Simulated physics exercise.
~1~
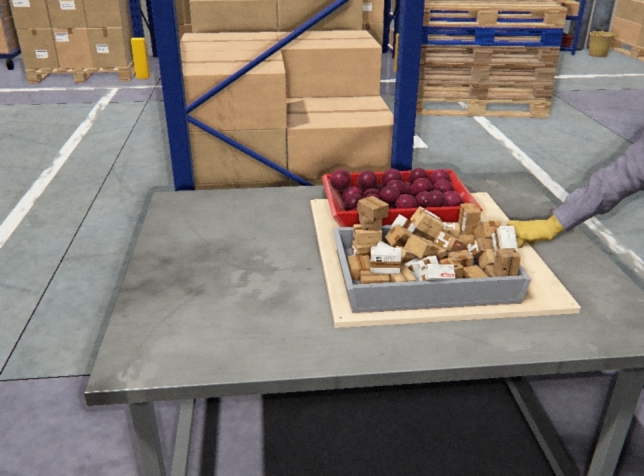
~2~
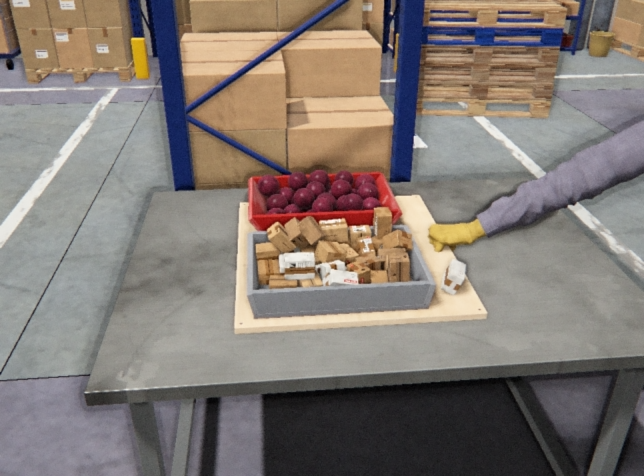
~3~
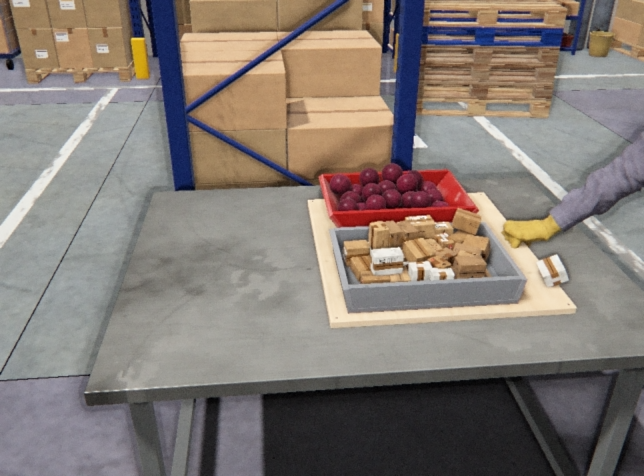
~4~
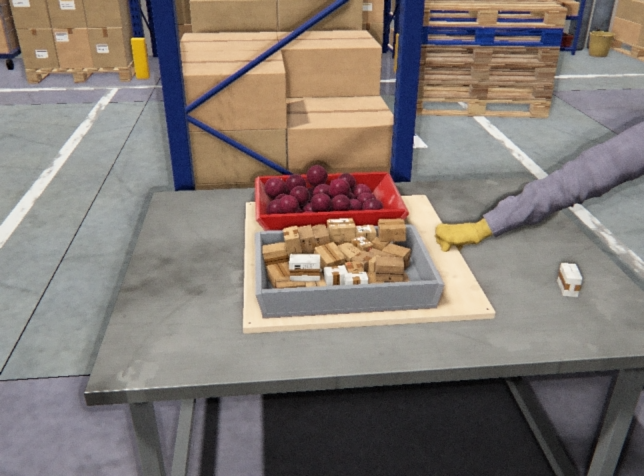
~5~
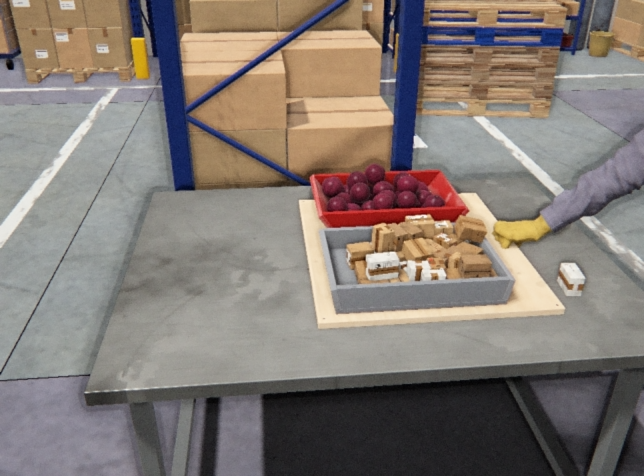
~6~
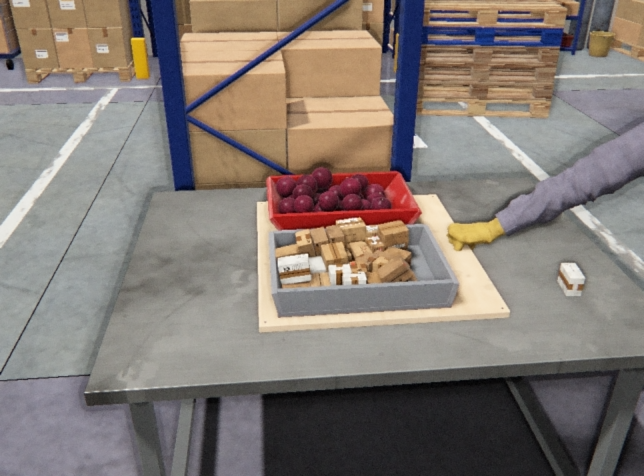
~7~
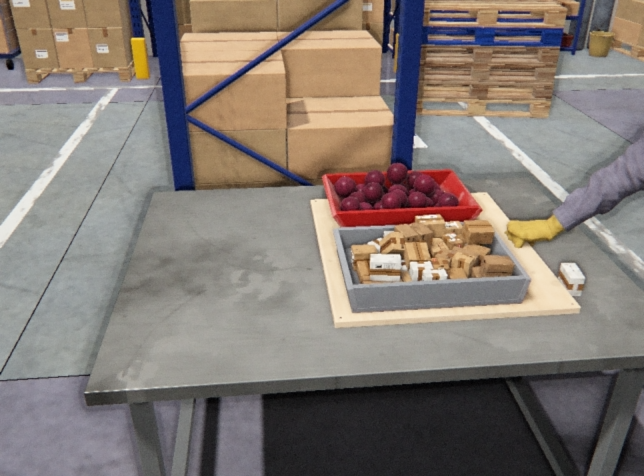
A board carrying a grey tote of little parcels and a red tote of red onions was slid left and right repeatedly by a yellow-gloved hand; one parcel tumbled out onto the table and stayed there, while the onions remained in their tote.
